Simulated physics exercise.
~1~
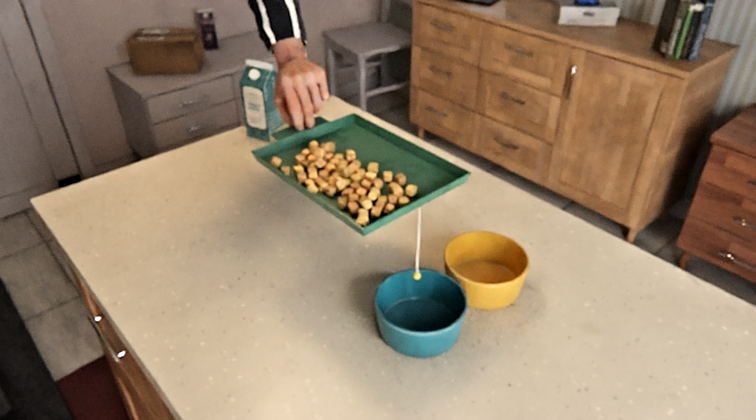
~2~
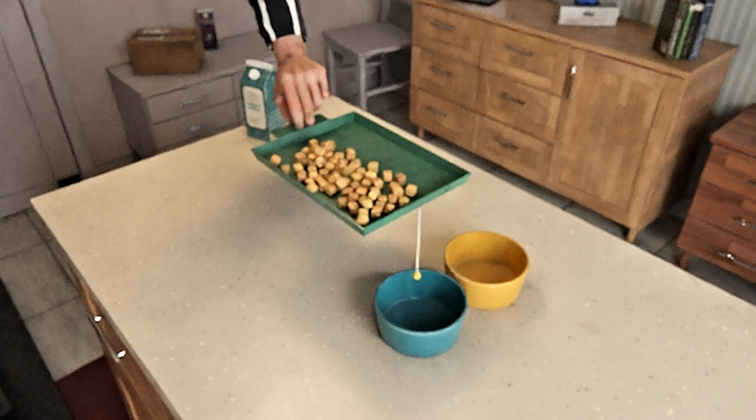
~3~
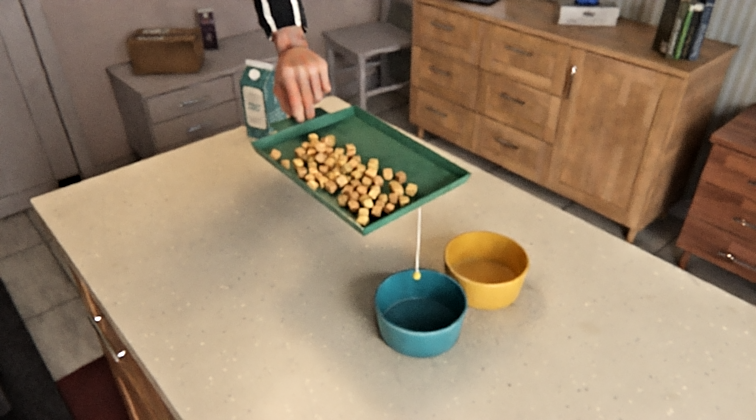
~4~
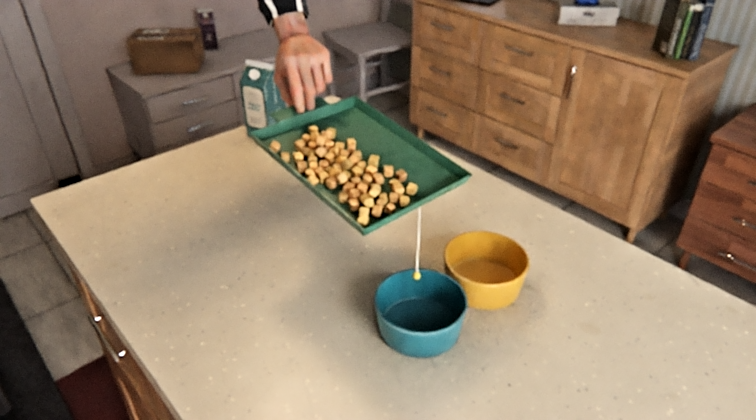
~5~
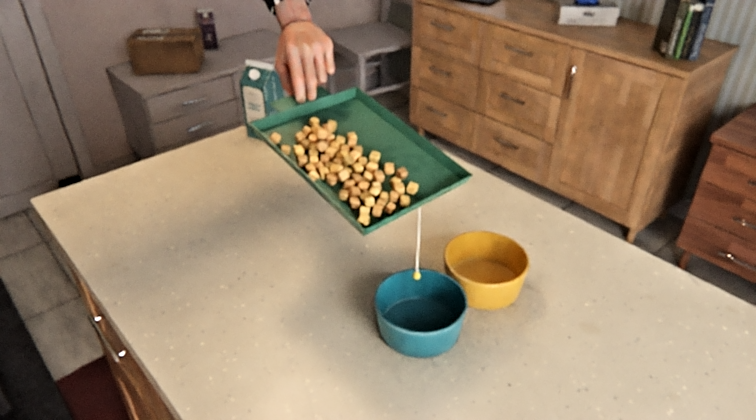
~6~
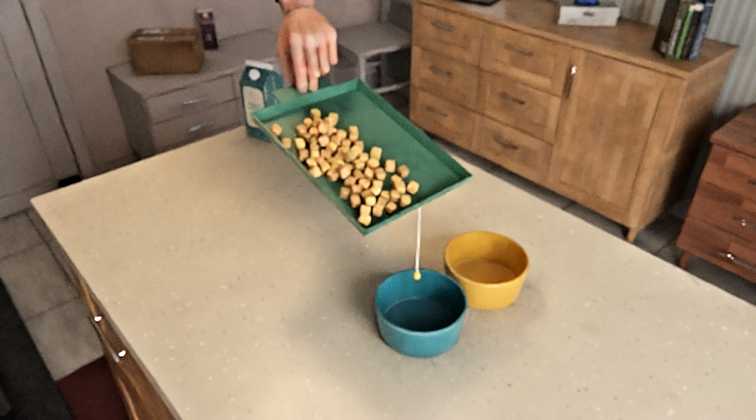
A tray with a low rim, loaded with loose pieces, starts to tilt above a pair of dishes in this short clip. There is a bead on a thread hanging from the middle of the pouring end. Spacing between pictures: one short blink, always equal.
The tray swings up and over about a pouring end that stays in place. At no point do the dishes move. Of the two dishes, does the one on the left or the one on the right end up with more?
The one on the left.
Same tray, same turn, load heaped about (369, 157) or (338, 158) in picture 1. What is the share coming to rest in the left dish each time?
Respectively 30 and 50 per cent.
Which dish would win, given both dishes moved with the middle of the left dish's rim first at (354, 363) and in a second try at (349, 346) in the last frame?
With the dishes at the first place it's the right-side dish, and at the second it's the right-side dish.
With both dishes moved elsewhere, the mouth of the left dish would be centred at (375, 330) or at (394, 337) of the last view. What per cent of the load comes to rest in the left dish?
First placement: Some 20 %; second placement: Some 40 %.
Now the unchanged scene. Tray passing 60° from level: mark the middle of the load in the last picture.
Load centre: Approx. (403, 184).
Shortly afterwards, tray tipped steeply; all but a few on the tray; only a few in the left dish; only a few in the air.
Next, tray tipped right over; all but a few on the tray; a little in the left dish; a little outside both; only a few in the air.
Some moments later, tray tipped past a quarter turn; near a third in the left dish; a little in the right dish; near half outside both.
In the end, tray tipped past a quarter turn; near a third in the left dish; a little in the right dish; near half outside both.
